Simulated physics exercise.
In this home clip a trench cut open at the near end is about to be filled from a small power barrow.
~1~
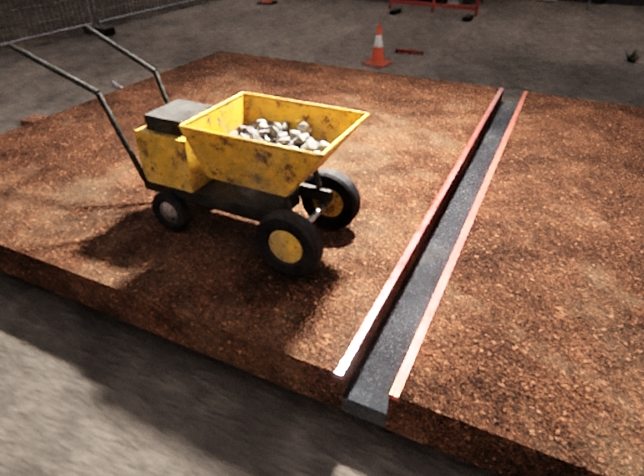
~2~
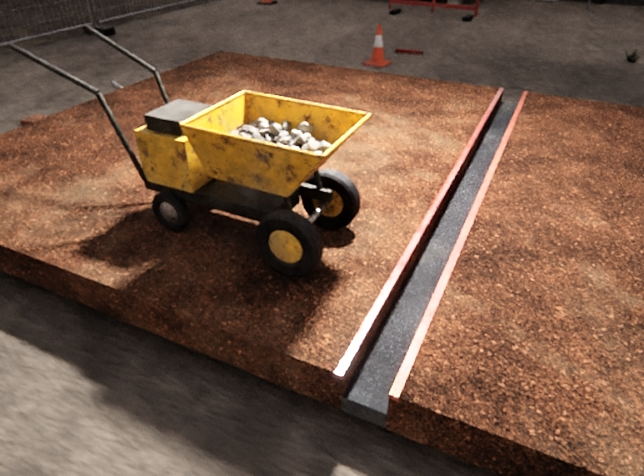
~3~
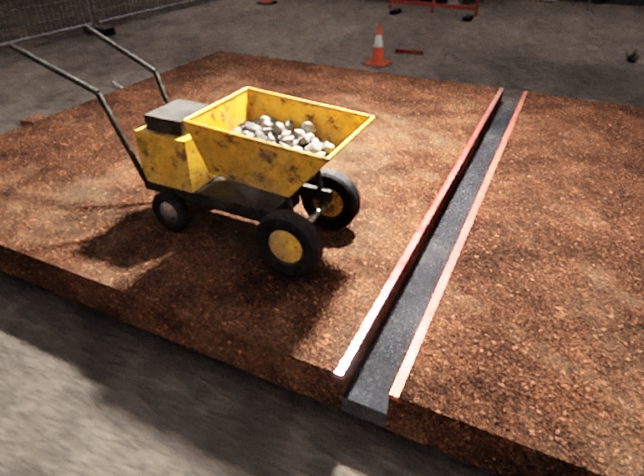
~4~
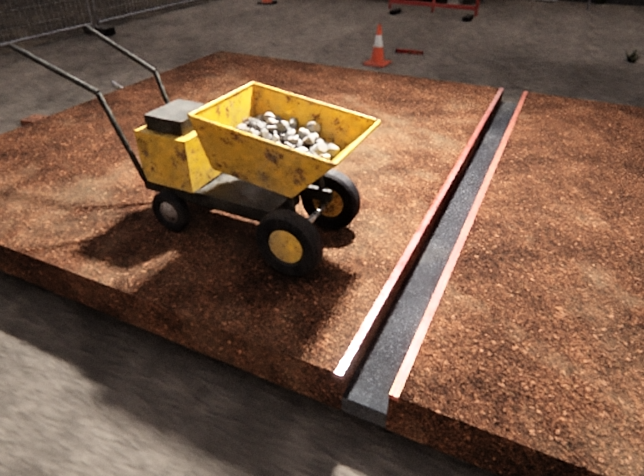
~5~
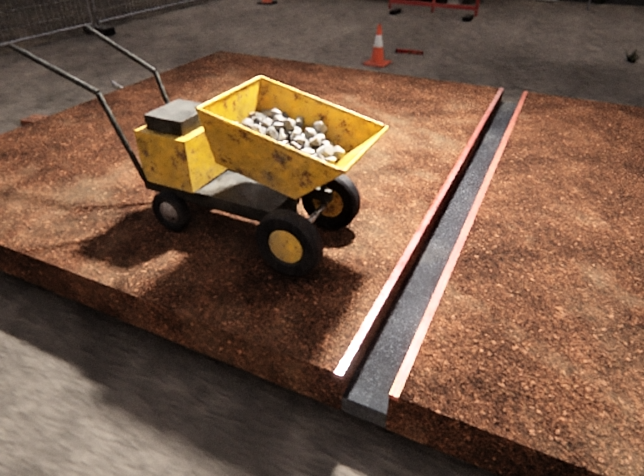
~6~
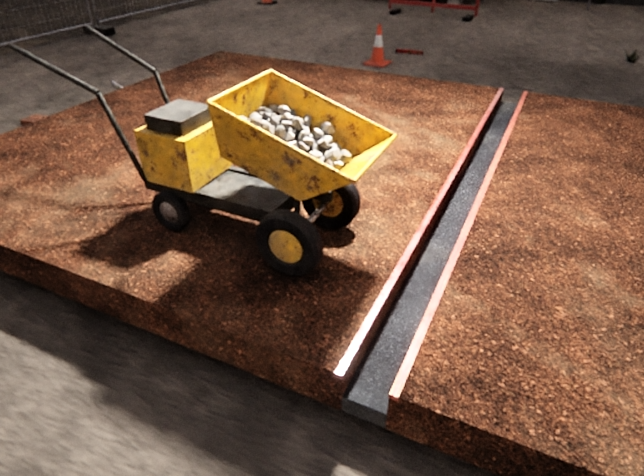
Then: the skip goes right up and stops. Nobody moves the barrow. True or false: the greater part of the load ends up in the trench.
True.
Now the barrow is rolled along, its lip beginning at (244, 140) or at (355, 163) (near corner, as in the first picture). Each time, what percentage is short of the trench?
The first spot yields roughly 50 percent, the second roughly 0 percent.
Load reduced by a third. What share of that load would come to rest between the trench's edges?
Around 90 %.
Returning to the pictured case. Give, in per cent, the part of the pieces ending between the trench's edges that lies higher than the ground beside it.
25 in a hundred.
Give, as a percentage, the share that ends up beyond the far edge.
Share: Near 25 %.
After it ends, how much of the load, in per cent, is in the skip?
Close to 5 in a hundred.
Soon after the last picture, skip tipped steeply; all in the skip.
A little later, skip tipped right over; most in the skip; a small part in or heaped over the trench; a stray few beyond it.
Later still, skip tipped right over; a small part in the skip; about two thirds in or heaped over the trench; about a quarter beyond it.
At rest, skip tipped right over; a small part in the skip; about two thirds in or heaped over the trench; about a quarter beyond it.
